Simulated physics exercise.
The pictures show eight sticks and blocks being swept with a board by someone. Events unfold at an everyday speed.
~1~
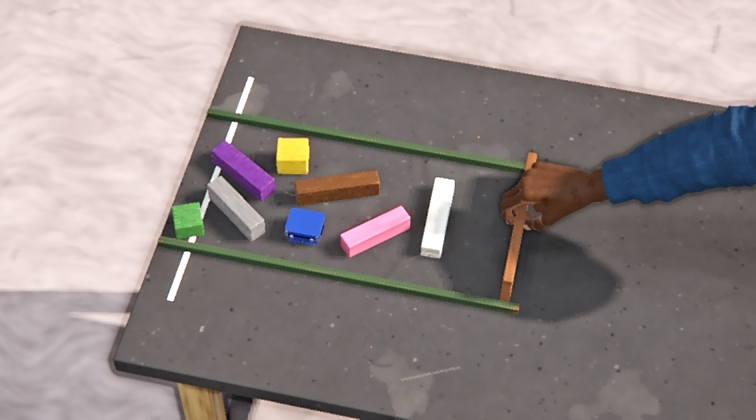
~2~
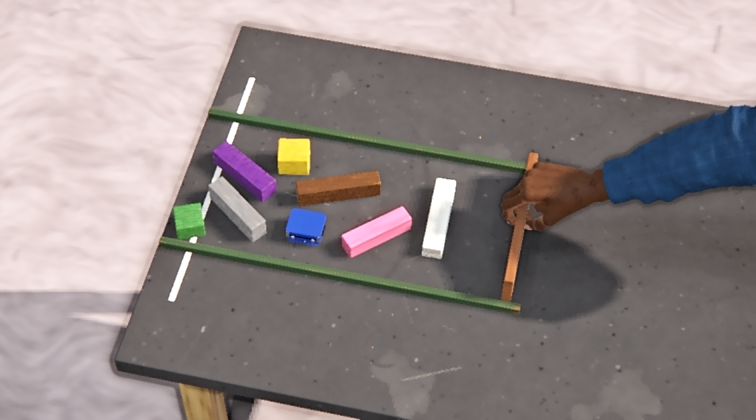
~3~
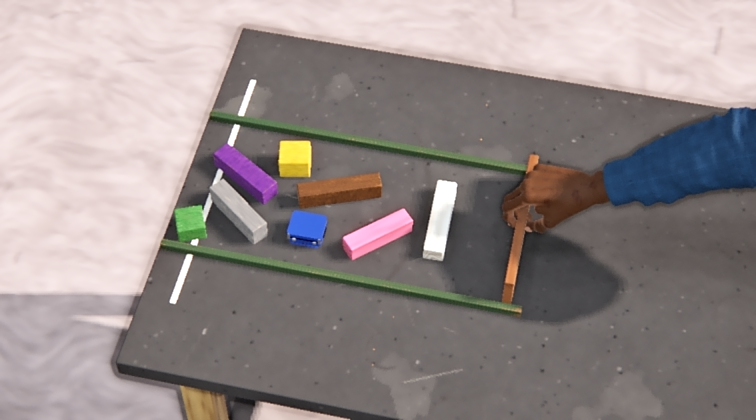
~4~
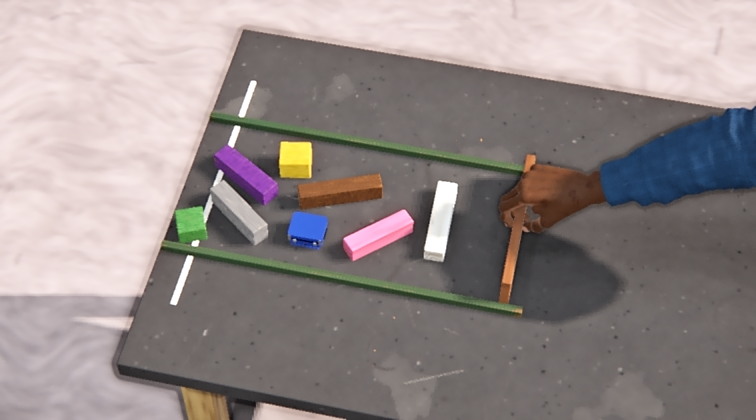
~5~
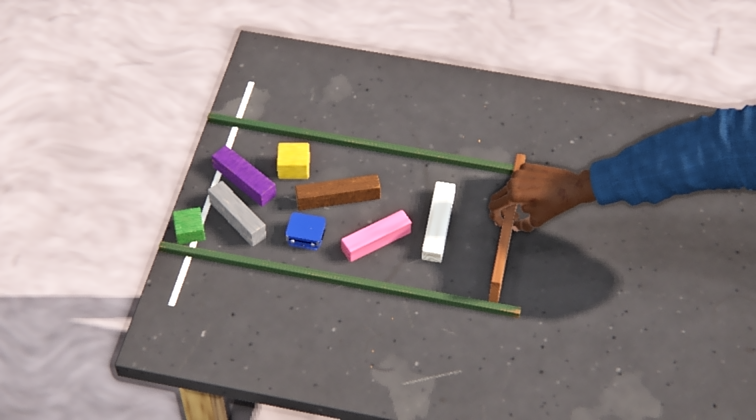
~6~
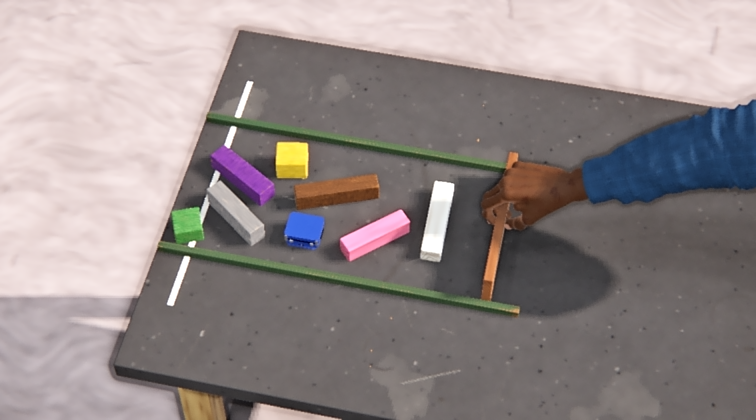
A hand in a blue sleeve grips an upright wooden board at the right of a dark tabletop, seen from above at a slant. Between two green rails lie a white stick, pink stick, brown bar, blue case, yellow block, grey bar, purple bar and green block, near white tape at left. The hand first stays nearly still, then slides the board slightly left, touching nothing, as the view shifts faintly.
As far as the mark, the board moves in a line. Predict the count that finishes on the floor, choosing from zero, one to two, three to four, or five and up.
The count on the floor is five and up.
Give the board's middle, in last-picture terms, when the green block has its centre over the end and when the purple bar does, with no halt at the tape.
Near (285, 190), then near (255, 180).
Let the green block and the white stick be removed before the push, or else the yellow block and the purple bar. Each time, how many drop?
The number is 4 for the first case and 4 for the second.
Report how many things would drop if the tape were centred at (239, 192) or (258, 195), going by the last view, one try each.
You'd get 3 the first time and 2 the second.
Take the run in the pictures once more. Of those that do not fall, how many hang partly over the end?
The tally is 1.
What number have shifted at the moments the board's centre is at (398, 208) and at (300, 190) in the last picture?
Moved so far: 2, then 8.
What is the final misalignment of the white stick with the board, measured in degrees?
Near 0 degrees.
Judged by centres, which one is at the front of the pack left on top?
The pink stick is foremost.
Soon after, none off yet; green block at rest near (188, 226); purple bar at rest near (242, 175); grey bar at rest near (236, 213).
Then, none off yet; green block at rest near (188, 226); purple bar moving near (236, 173); grey bar moved a little near (224, 212).
Further on, one off so far; green block falling near (142, 278); purple bar moved about its own width near (193, 149); grey bar moved about its own width near (165, 208).
At rest, the number that fall off is five or more; fallen, brown bar, blue case, grey bar, purple bar and green block.
